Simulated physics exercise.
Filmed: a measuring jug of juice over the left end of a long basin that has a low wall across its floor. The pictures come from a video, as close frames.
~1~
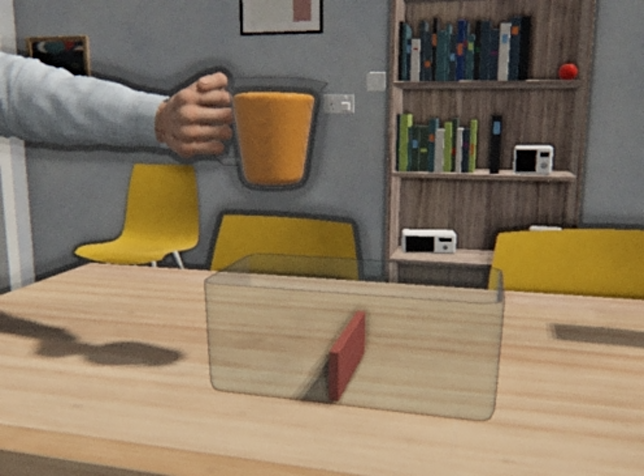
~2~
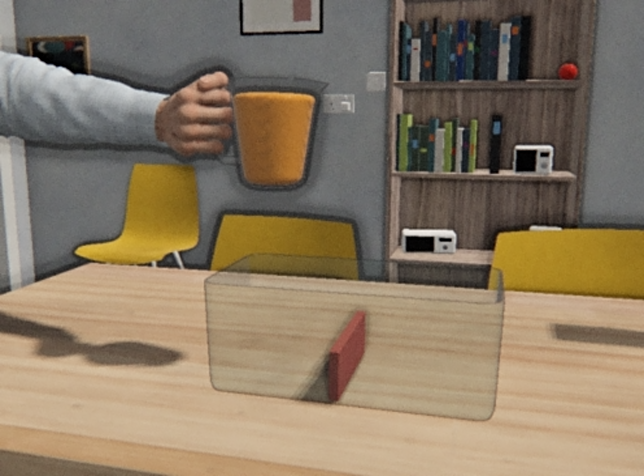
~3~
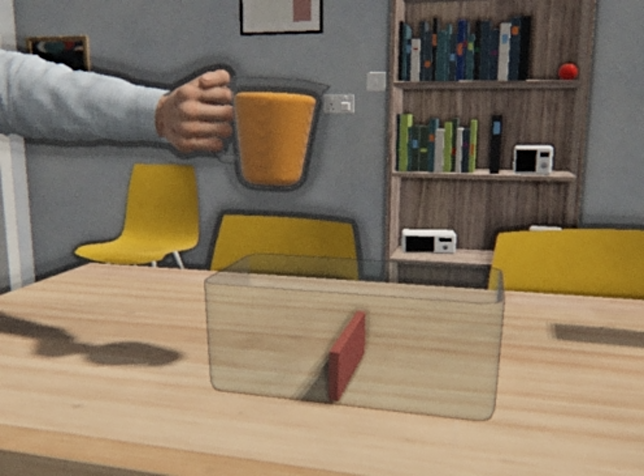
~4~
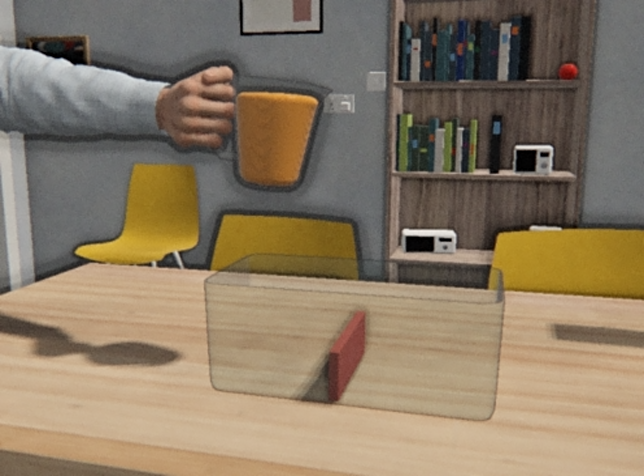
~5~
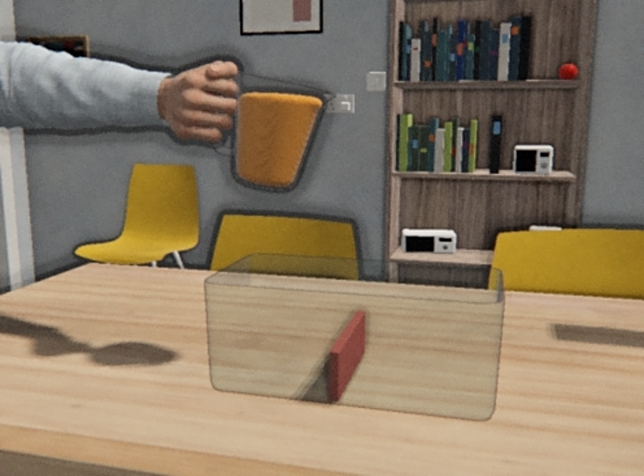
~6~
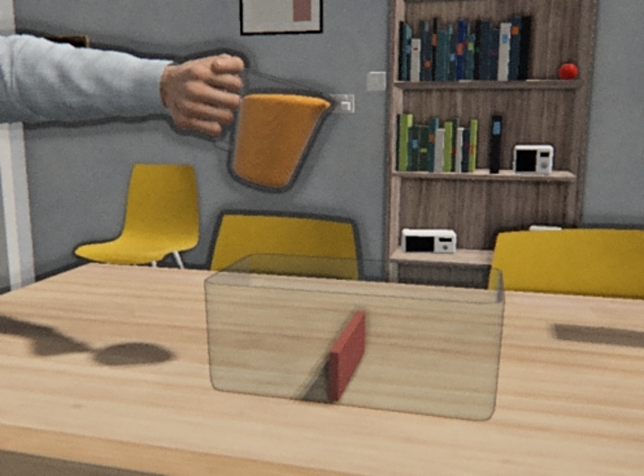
Above a clear basin on a table, a hand gradually tilts an orange jug rightward.
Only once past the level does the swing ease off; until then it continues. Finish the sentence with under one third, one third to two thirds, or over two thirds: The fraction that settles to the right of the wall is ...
The fraction that settles to the right of the wall is over two thirds.
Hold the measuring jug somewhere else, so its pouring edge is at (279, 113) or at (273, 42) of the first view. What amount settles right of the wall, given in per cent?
Roughly 15 in a hundred the first time and 30 in a hundred the second.
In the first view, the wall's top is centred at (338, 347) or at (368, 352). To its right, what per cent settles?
90 % then 75 %.
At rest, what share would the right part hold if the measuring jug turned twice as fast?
About 75 per cent.
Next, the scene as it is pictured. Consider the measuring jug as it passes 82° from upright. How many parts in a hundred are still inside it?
65 %.
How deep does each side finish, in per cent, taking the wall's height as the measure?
About 0 on the left and about 30 on the right.
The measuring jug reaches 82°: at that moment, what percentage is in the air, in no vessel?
Near 25 parts in a hundred.
A moment on, the measuring jug is tipped on its side and 63 per cent is still to pour, 0 is left of the wall and 11 right of it.
Next, the measuring jug is tipped right over and 6 per cent is still to pour, 2 is left of the wall and 77 right of it.
Then the measuring jug is tipped right over and 0 per cent is still to pour, 9 is left of the wall and 90 right of it.
Later the measuring jug is tipped right over and 0 per cent is still to pour, 9 is left of the wall and 90 right of it.
At rest 9 per cent lies left of the wall, 90 right of it and 1 outside.
